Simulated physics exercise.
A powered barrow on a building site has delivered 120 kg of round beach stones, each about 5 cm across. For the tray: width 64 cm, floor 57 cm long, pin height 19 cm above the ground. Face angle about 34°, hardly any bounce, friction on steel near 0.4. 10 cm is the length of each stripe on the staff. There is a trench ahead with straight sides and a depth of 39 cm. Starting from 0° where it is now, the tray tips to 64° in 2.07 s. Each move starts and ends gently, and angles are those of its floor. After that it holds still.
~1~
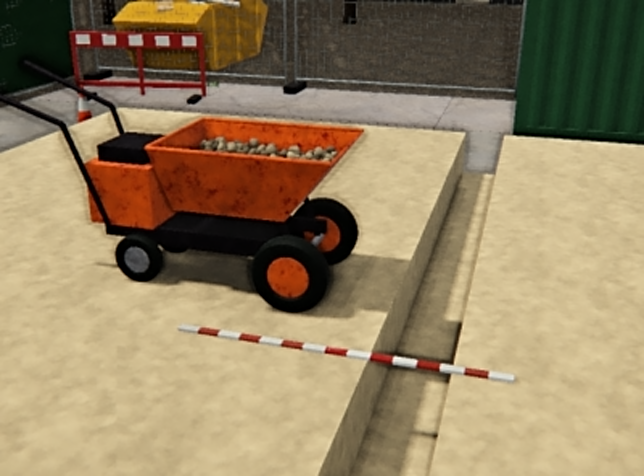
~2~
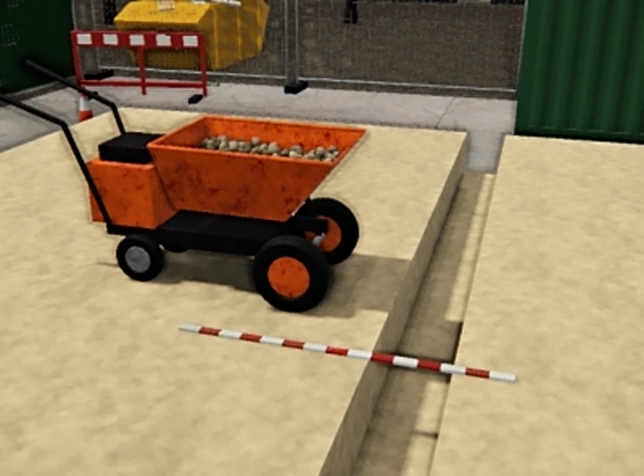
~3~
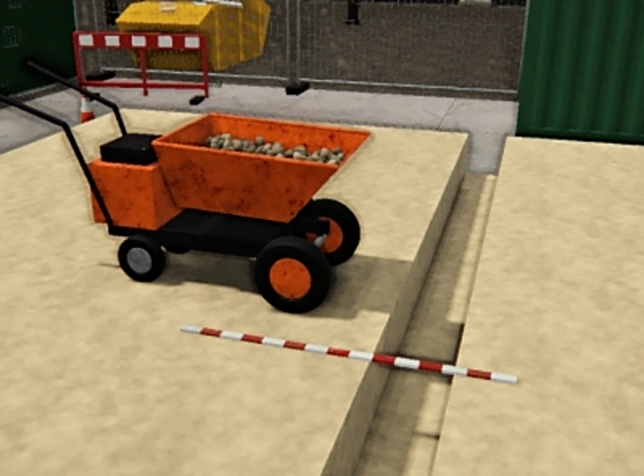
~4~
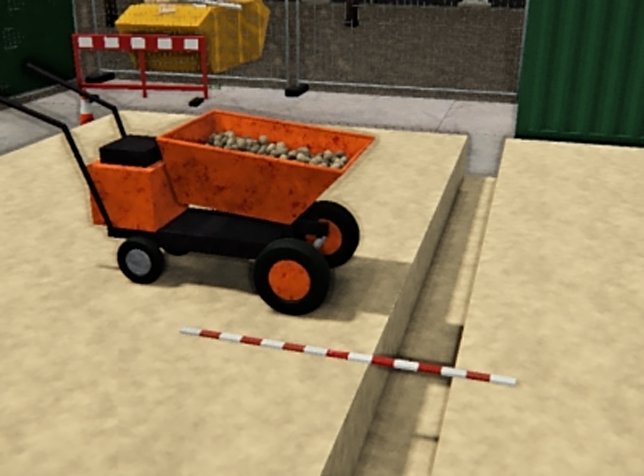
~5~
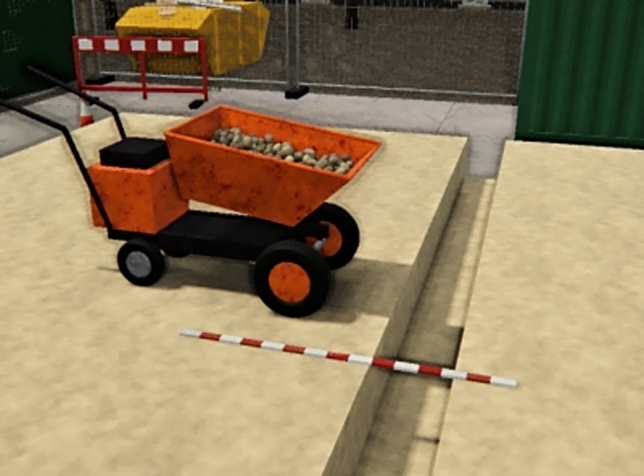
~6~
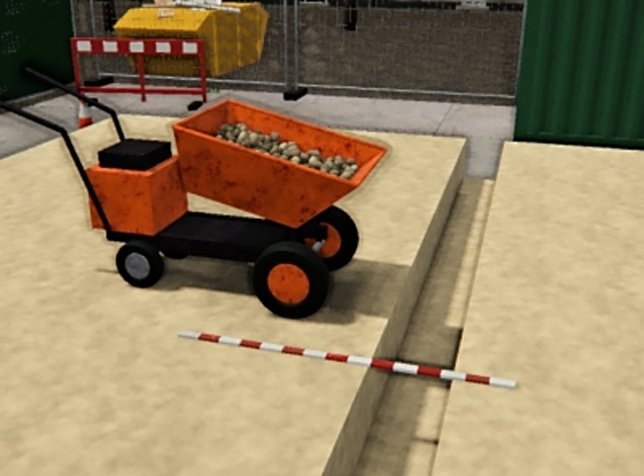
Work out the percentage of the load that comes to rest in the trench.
It works out at about 68 per cent of the load.
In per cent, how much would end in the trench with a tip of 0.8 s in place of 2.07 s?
In that case, around 50%.
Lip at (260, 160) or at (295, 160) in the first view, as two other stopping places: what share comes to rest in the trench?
It'd be around 85 per cent and after that around 100 per cent.
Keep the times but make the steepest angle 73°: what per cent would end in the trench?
Then close to 65 per cent.
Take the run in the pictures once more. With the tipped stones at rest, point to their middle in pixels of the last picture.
(448, 361).
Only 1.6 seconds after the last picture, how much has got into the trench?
I'd put it near 25 per cent.
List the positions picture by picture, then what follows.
The first frame shows lip at (330, 164), floor tilted 0°, highest stones at (249, 150).
In the second frame, the tray is at 1°, its lip at (333, 165); the top of the load is at (251, 149).
The third frame shows lip at (338, 168), floor tilted 2°, highest stones at (243, 146).
In the fourth frame, the tray is at 5°, its lip at (343, 173); the top of the load is at (229, 141).
In the fifth frame, the tray is at 9°, its lip at (351, 179); the top of the load is at (232, 137).
In the sixth frame, the tray is at 13°, its lip at (358, 186); the top of the load is at (236, 132).
Then, 0.9 s after the last picture the floor is at 54°, 100 % in the tray; the foremost stones are at (409, 239).
Then, 1.6 s after the last picture the floor is at 64°, 56 % in the tray, 25 % in the trench, 19 % past the trench; the foremost stones are at (545, 319).
Then, 1.9 s after the last picture the floor is at 64°, 31 % in the tray, 37 % in the trench, 32 % past the trench; the foremost stones are at (613, 321).
Then, 3.9 s after the last picture the floor is at 64°, 0 % in the tray, 68 % in the trench, 32 % past the trench; the foremost stones are past the picture's edge.
